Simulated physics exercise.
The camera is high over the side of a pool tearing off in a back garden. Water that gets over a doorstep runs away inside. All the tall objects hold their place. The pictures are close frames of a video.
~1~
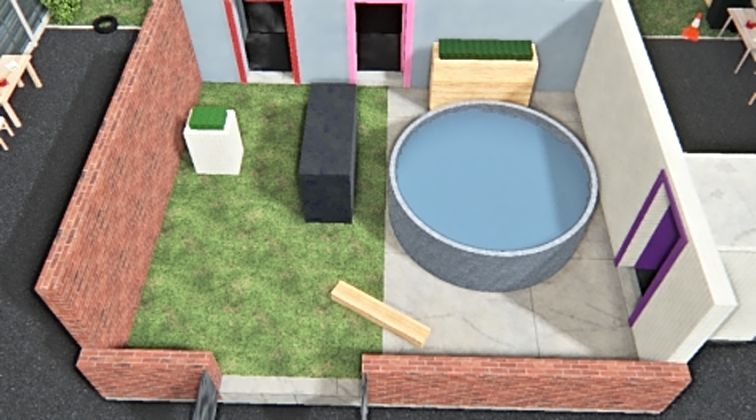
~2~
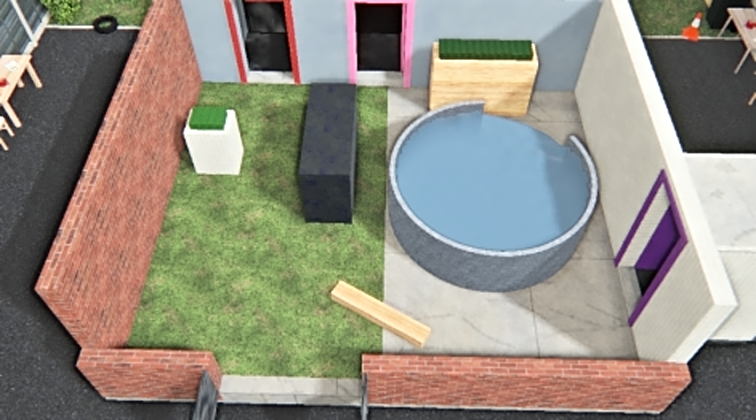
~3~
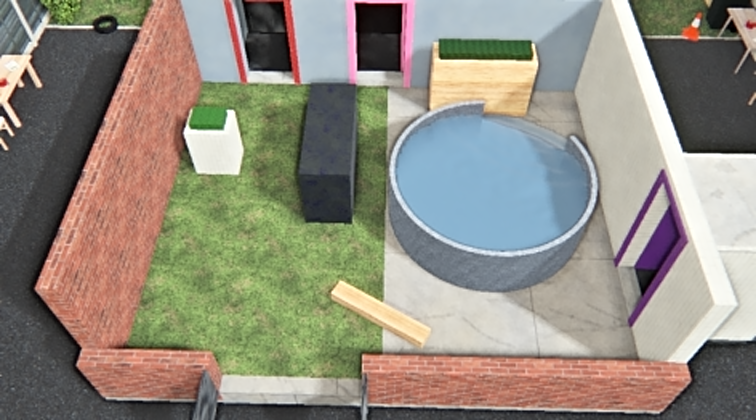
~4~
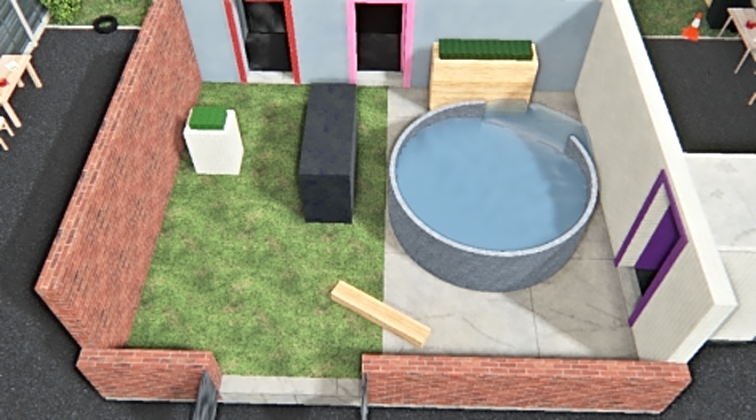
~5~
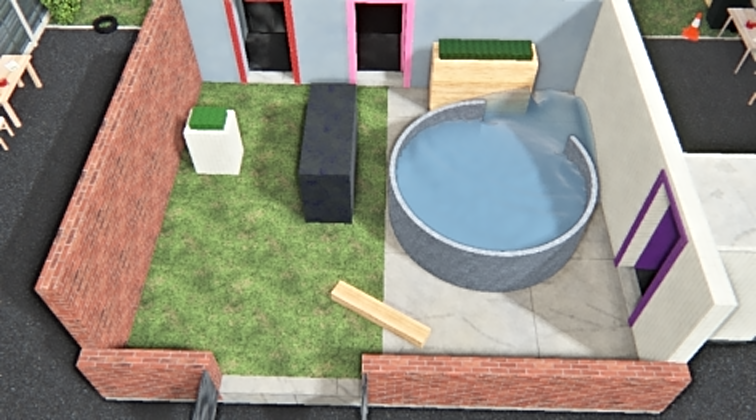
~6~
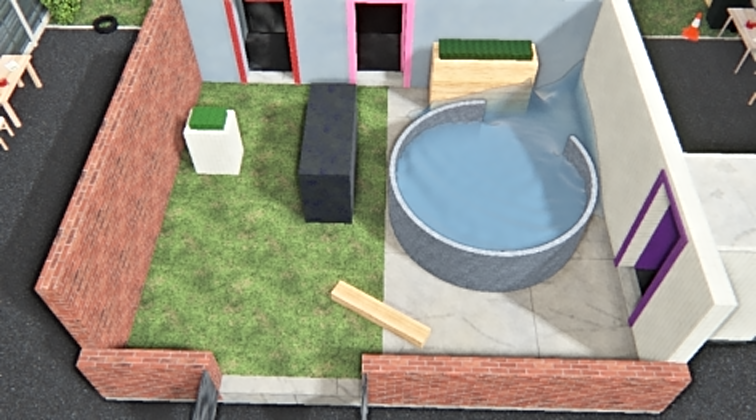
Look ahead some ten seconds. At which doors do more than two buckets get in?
One by one: The purple door lets in a lot; the red door lets in a lot; the pink door admits no more than that.
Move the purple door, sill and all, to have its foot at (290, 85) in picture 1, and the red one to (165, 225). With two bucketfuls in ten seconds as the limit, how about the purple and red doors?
The purple one takes more; the red one is under.
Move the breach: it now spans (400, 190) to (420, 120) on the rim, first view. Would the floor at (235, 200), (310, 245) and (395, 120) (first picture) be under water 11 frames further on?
In that order: Clear, covered, under water.
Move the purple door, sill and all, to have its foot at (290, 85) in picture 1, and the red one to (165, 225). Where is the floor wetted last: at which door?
The door marked red.
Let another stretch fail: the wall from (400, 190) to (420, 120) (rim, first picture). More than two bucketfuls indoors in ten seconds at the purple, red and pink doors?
Then: Purple door floods, red door is over, pink door passes that mark.
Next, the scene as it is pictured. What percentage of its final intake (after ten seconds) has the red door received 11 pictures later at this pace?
I make it 0 per cent.
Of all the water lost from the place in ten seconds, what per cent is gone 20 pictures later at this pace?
About 5 per cent.
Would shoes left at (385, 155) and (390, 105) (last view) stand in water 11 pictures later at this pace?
One after the other: Wet, awash.
A moment on, water covers 20 % of the floor; the purple door not reached, the red door not reached, the pink door wet at the sill, nothing in.
Next, water covers 30 % of the floor; the purple door wet at the sill, nothing in, the red door not reached, the pink door wet at the sill, nothing in.
Then, water covers 60 % of the floor; the purple door over two buckets in, the red door wet at the sill, nothing in, the pink door wet at the sill, nothing in.
Later, water covers 90 % of the floor; the purple door over two buckets in, the red door over two buckets in, the pink door wet at the sill, nothing in.
In the end, water covers 100 % of the floor; the purple door far over two buckets in, the red door far over two buckets in, the pink door wet at the sill, nothing in.
